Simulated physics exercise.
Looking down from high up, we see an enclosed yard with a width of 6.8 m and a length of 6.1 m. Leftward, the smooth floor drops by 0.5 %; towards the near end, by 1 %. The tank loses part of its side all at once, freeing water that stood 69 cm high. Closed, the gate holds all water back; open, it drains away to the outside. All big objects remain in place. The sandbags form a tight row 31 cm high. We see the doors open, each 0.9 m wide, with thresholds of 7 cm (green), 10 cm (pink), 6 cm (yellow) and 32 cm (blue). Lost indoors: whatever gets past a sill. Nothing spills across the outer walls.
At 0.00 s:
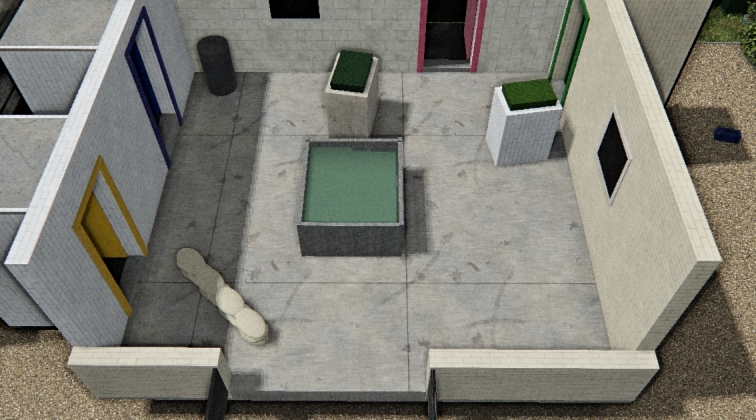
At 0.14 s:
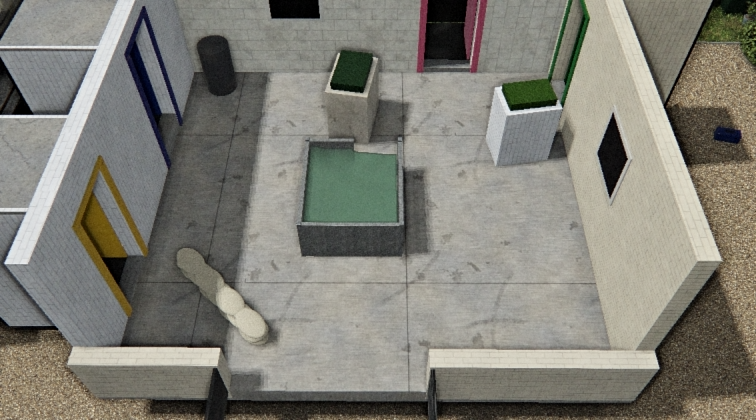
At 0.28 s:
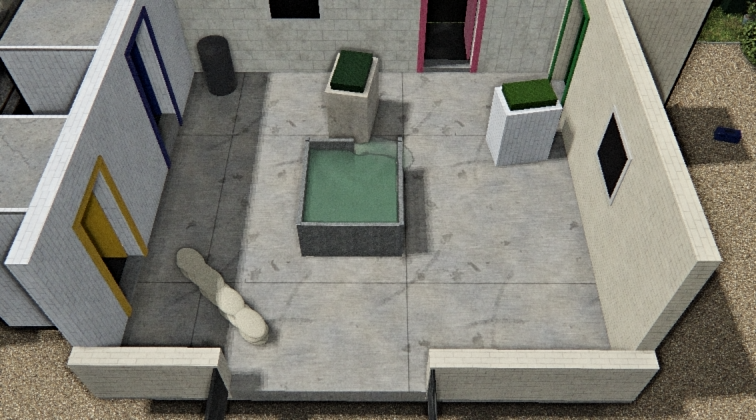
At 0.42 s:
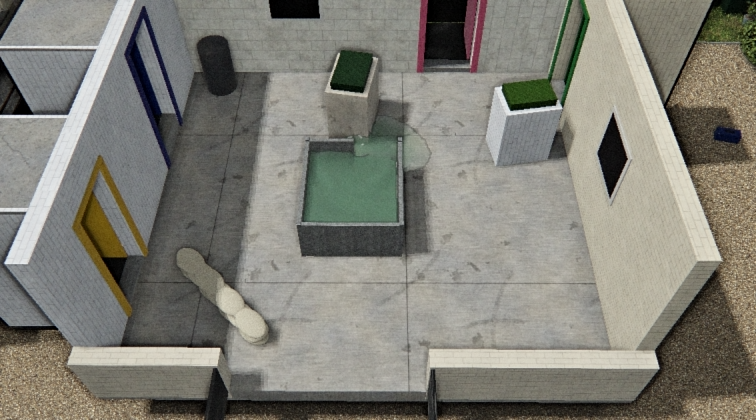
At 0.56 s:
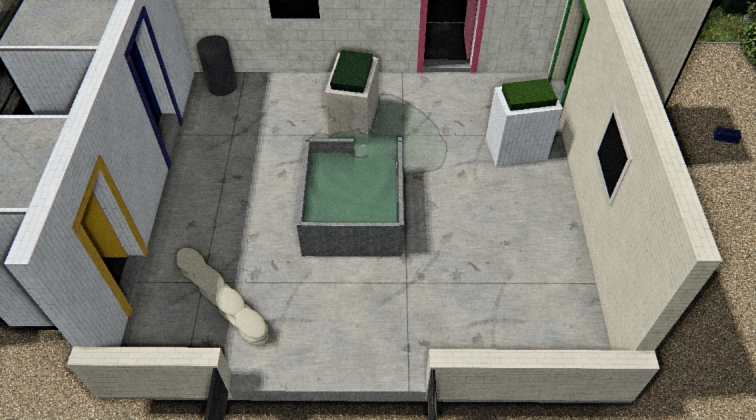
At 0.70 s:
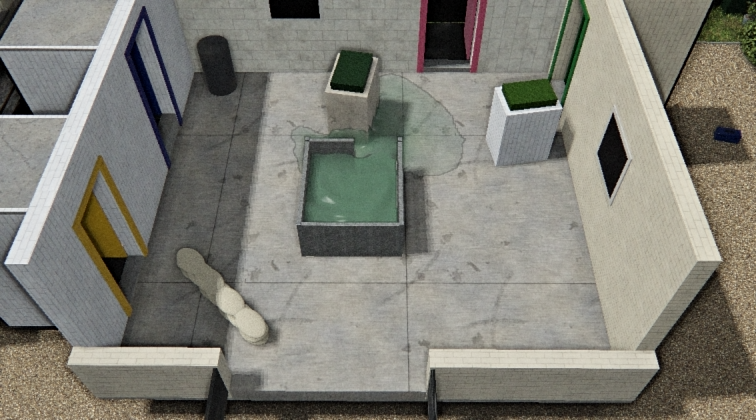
In the video, a dark-walled tank of green water sits in an enclosed yard seen from above, until part of its far side opens and water pours out, spreading across the floor behind it and toward the right.
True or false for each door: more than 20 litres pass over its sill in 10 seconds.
Per door: The green door: True; the pink door: True; the yellow door: False; the blue door: False.
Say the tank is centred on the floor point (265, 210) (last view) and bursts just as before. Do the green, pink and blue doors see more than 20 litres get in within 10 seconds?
For the green door, the amount is acceptable; for the pink door, the amount is acceptable; for the blue door, the amount is acceptable.
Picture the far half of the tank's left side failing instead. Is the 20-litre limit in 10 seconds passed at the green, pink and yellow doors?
Then it goes green fine, pink fine, yellow too high.
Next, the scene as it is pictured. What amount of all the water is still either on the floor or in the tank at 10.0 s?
Share still there: About 84 %.
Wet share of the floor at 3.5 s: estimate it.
Around 40 per cent.
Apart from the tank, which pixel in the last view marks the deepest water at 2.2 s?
Roughly at pixel (545, 77).
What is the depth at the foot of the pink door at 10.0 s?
The depth comes to around 4.0 centimetres.
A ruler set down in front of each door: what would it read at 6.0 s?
Green 11 cm, pink 10 cm, yellow 3 cm, blue 5 cm.
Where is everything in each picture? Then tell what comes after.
The first picture shows the tank at (352, 183) is whole and still, 69 cm deep.
In the second picture, water pours out on the tank's far side and has run 0.4 m, to a hidden place; typically 6 cm deep outside, 69 cm at the tank's back.
In the third picture, the front is at a hidden place, 0.8 m from the gap on the tank's far side; 0.6 m2 of floor is under water; 69 cm left at the back of the tank.
In the fourth picture, water pours out on the tank's far side and has run 1.3 m, to (390, 120); typically 8 cm deep outside, 67 cm at the tank's back.
In the fifth picture, water pours out on the tank's far side and has run 1.8 m, to (393, 99); typically 5 cm deep outside, 60 cm at the tank's back.
In the sixth picture, water pours out on the tank's far side and has run 2.4 m, to (399, 79); typically 4 cm deep outside, 60 cm at the tank's back.
After 1.4 s water covers 20 % of the floor and is deepest (34 cm) near (362, 147); green door not reached, pink door 22 cm at the sill, 5 L in, yellow door not reached, blue door not reached.
After 2.2 s water covers 30 % of the floor and is deepest (34 cm) near (545, 77); green door 11 cm at the sill, 0 L in, pink door 21 cm at the sill, 53 L in, yellow door not reached, blue door 6 cm at the sill, 0 L in.
After 3.5 s water covers 40 % of the floor and is deepest (20 cm) near (536, 77); green door 16 cm at the sill, 53 L in, pink door 16 cm at the sill, 93 L in, yellow door 2 cm at the sill, 0 L in, blue door 5 cm at the sill, 0 L in.
After 6.0 s water covers 60 % of the floor and is deepest (13 cm) near (559, 139); green door 11 cm at the sill, 115 L in, pink door 10 cm at the sill, 108 L in, yellow door 3 cm at the sill, 0 L in, blue door 5 cm at the sill, 0 L in.
After 10.0 s water covers 80 % of the floor and is deepest (7 cm) near (538, 139); green door 5 cm at the sill, 125 L in, pink door 4 cm at the sill, 108 L in, yellow door 4 cm at the sill, 0 L in, blue door 3 cm at the sill, 0 L in.
